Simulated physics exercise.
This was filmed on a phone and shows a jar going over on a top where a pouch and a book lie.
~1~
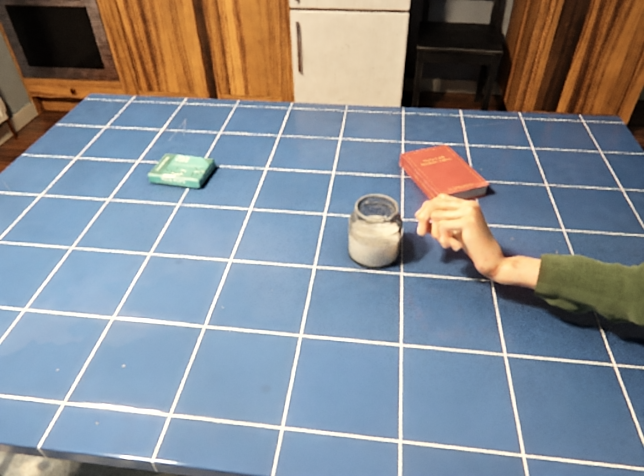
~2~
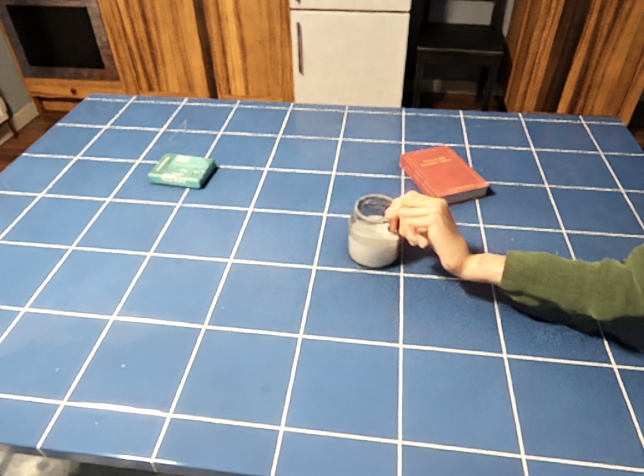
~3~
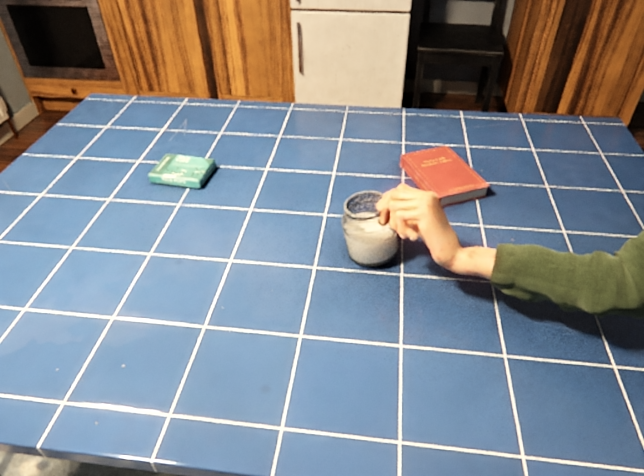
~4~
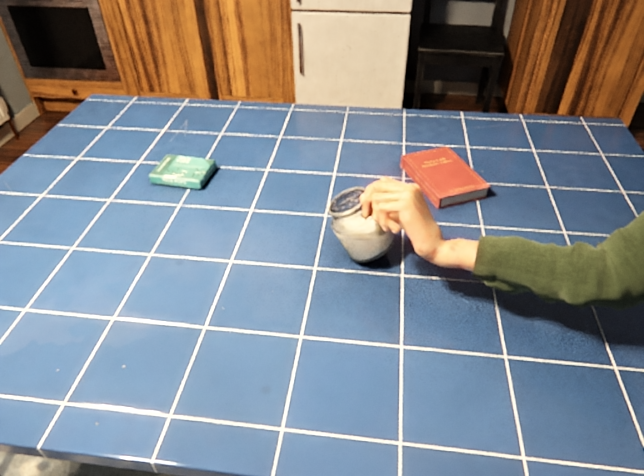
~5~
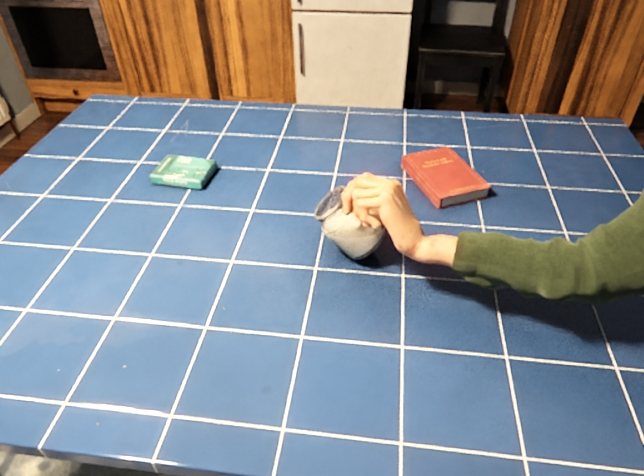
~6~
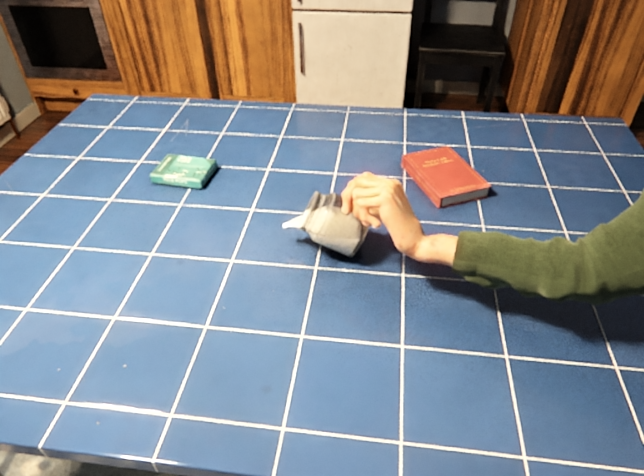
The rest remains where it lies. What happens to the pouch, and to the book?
Pouch becomes wet, book comes out dry.
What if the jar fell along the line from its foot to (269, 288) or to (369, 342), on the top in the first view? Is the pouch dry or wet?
Toward the first point it avoids the spill; toward the second it avoids the spill.
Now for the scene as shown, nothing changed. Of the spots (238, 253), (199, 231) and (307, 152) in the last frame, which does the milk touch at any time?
Well, the first one is gotten to, the second one is gotten to, and the last one is left alone.
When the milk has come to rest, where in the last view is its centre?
(156, 229).
Soon after, the puddle covers about as much as a tray; the pouch is wet; the book is dry.
Later, the puddle covers about as much as a big tray; the pouch is wet; the book is dry.
In the end, the puddle covers about as much as a big tray; the pouch is wet; the book is dry.
